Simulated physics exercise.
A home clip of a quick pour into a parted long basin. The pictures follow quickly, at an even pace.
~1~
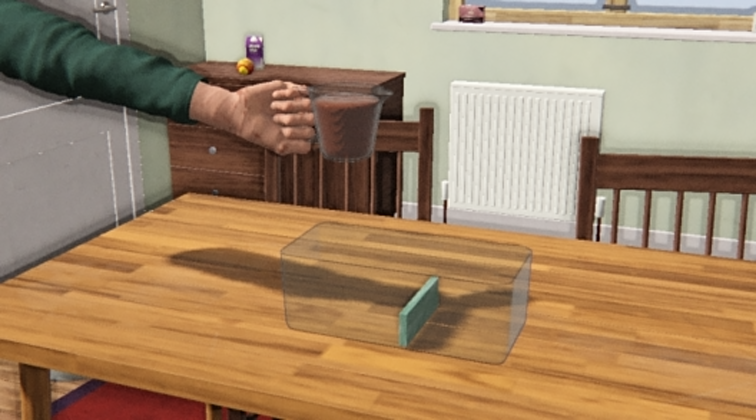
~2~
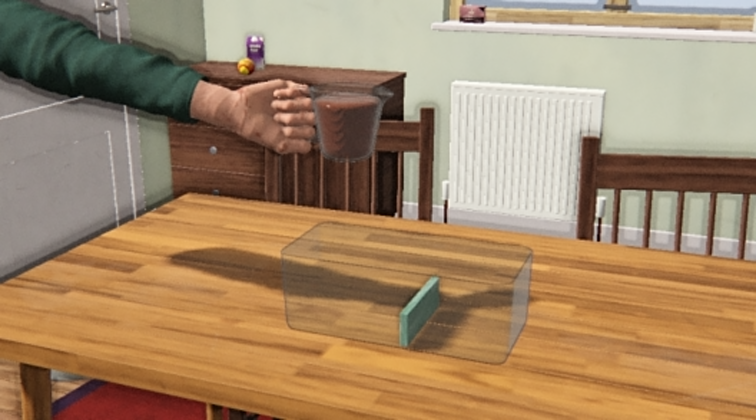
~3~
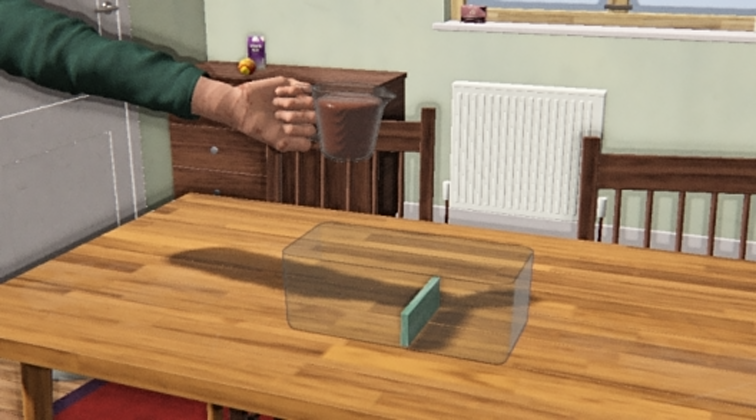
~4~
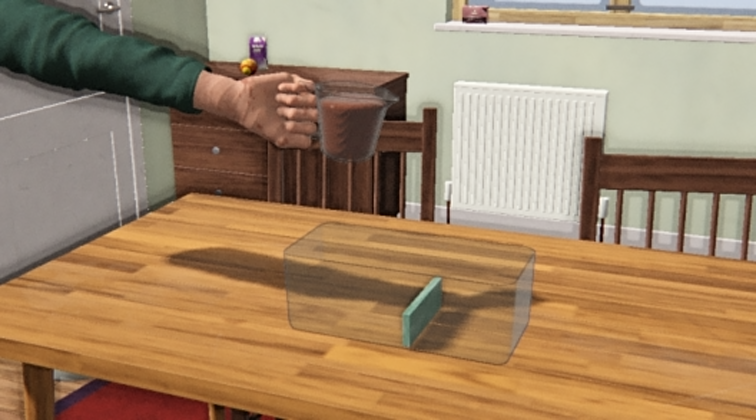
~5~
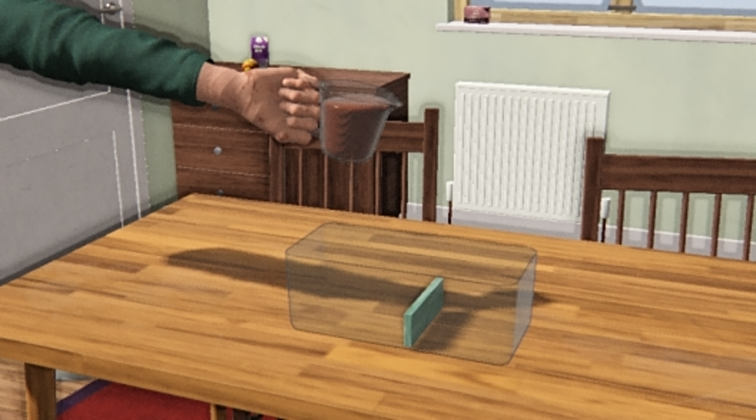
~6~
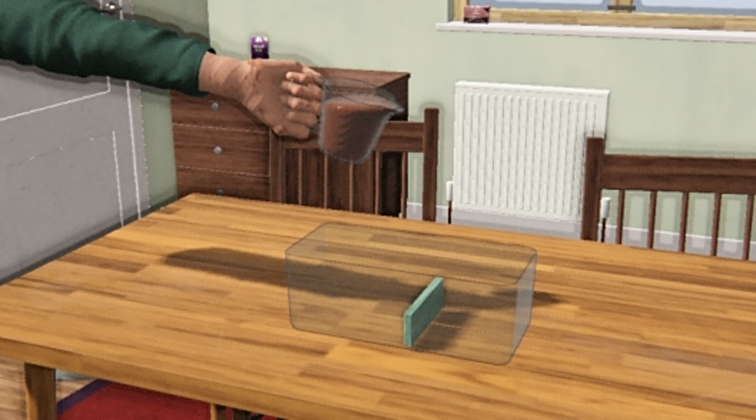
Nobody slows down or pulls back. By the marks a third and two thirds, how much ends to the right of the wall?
In the end over two thirds is right of the wall.
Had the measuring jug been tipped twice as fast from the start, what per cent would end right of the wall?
Some 55 per cent.
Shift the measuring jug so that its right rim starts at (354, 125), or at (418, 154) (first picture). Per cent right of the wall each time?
In turn 5 and 90 in a hundred.
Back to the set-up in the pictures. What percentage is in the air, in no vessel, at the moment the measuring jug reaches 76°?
Close to 30 per cent.
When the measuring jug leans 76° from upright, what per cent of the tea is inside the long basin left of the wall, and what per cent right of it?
Left: 0 %. Right: 20 %.
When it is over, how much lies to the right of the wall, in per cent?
Roughly 75 in a hundred.
A moment on, the measuring jug is tipped on its side and 53 per cent is still to pour, 0 is left of the wall and 18 right of it.
Next, the measuring jug is tipped right over and 3 per cent is still to pour, 11 is left of the wall and 75 right of it.
Then the measuring jug is tipped right over and 0 per cent is still to pour, 22 is left of the wall and 76 right of it.
Later the measuring jug is tipped right over and 0 per cent is still to pour, 22 is left of the wall and 76 right of it.
In the end 22 per cent lies left of the wall, 76 right of it and 2 outside.
